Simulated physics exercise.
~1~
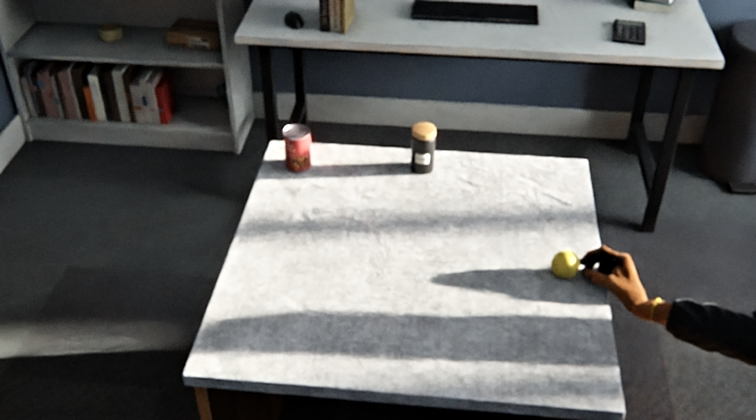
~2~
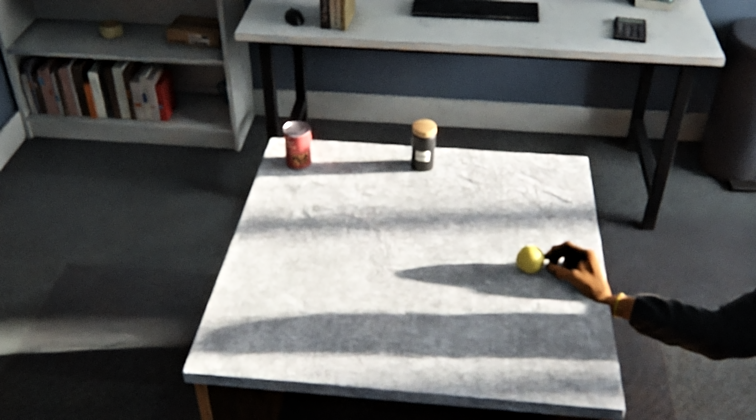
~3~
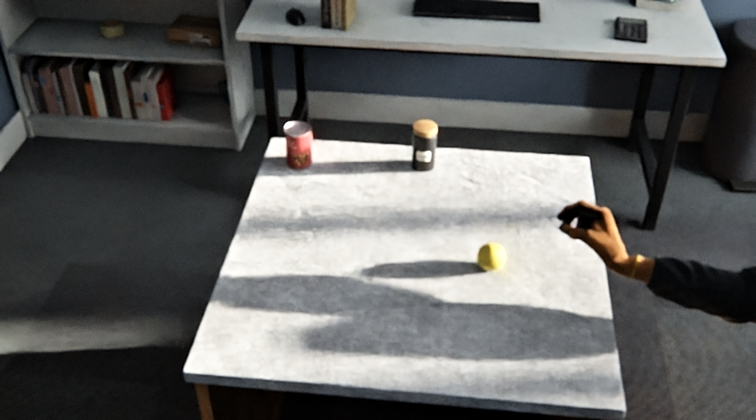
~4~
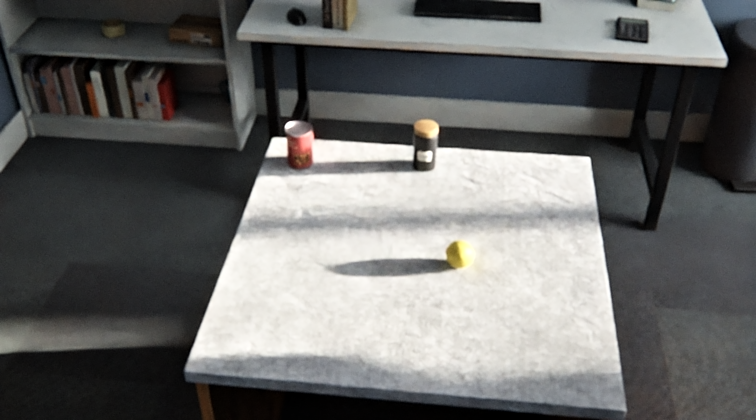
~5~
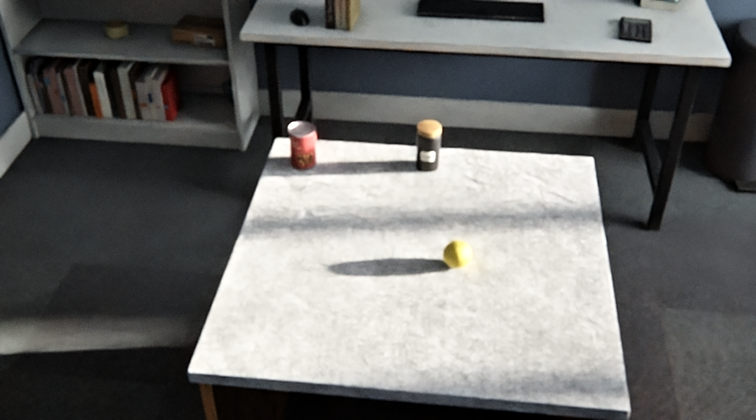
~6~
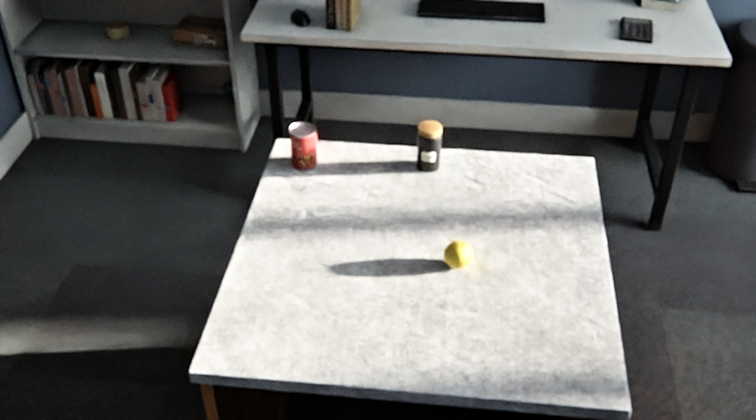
A hand in a dark sleeve reaches in from the right over a pale, square table, seen from above in a room with a bookcase and a desk behind. A red tin stands near the table's back left corner, a black jar with a tan lid stands to its right, and the hand holds a yellow lemon near the right edge. The hand moves the lemon left, then lets go and draws back out of view. The lemon rolls a little farther left and slows. It comes to rest near the middle of the table, its long shadow stretching left, while the tin and jar stay put.
